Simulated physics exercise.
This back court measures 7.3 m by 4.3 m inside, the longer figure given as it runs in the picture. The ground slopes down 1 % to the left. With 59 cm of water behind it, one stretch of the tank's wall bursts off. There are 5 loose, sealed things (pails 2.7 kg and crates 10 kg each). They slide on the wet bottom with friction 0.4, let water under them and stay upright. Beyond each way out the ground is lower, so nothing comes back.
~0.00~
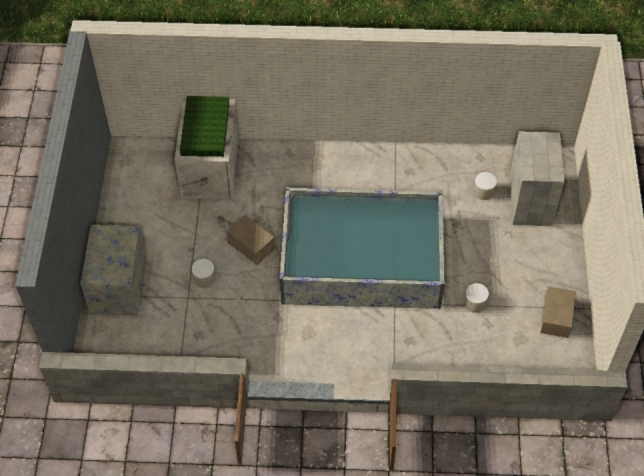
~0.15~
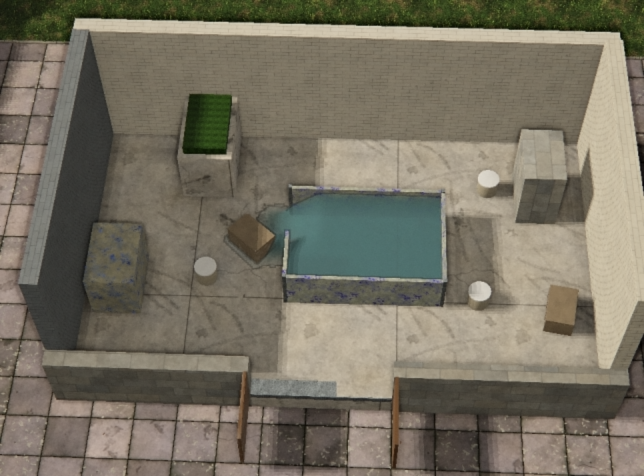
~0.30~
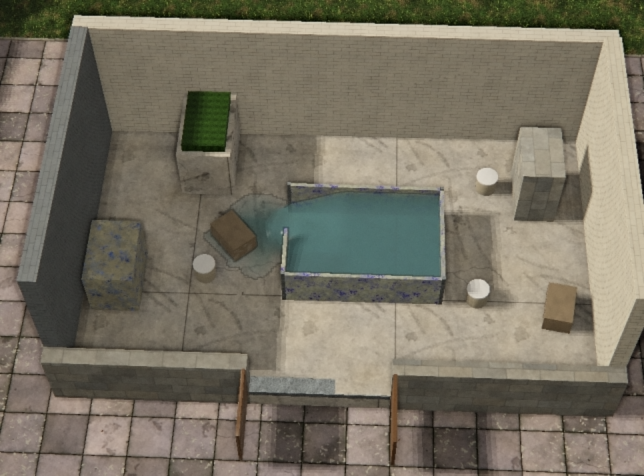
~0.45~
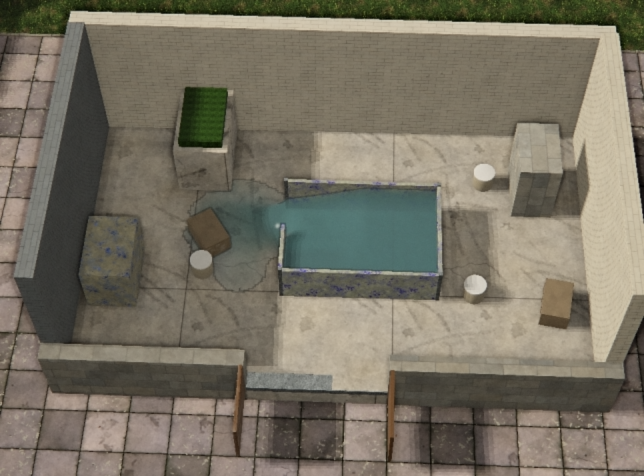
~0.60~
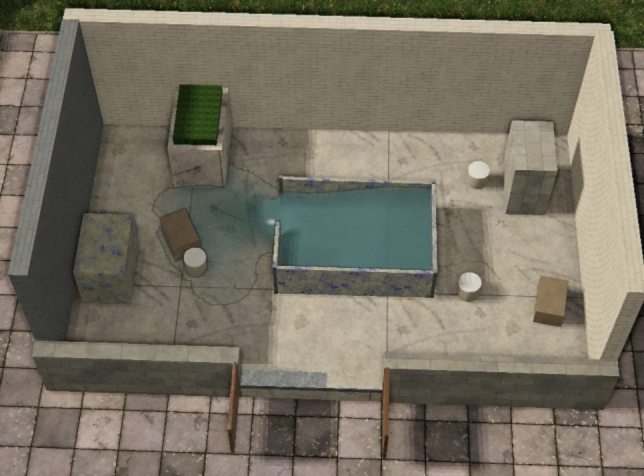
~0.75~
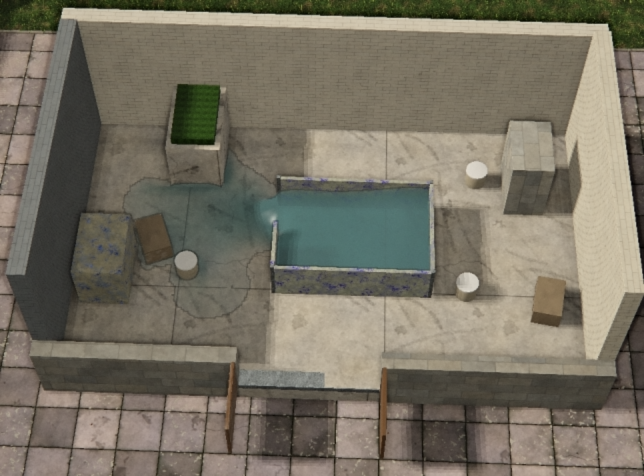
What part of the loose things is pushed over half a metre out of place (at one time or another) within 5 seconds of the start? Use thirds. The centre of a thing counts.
Share: One to two thirds.
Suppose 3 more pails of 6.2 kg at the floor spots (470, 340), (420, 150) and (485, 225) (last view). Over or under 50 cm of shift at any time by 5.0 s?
In that order: Less, under, under.
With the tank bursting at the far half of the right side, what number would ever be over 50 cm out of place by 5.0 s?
In that case 2 of them.
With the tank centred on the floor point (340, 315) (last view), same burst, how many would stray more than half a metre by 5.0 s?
Then 2.
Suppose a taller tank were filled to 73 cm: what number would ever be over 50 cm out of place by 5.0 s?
In that case 2 of them.
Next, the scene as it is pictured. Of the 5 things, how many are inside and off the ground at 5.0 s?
I count 3.
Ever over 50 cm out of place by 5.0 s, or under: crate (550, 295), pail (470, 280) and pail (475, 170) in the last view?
In turn: Short of it, under, less.
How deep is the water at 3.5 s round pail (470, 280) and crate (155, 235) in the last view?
Roughly 0 and 13 cm.
After 1.1 s 2 of 5 are over 50 cm from their spots; 0 afloat.
After 2.2 s 2 of 5 are over 50 cm from their spots; 2 afloat.
After 3.5 s 2 of 5 are over 50 cm from their spots; 2 afloat.
After 5.0 s 2 of 5 are over 50 cm from their spots, and 2 have been at some point; 3 afloat.
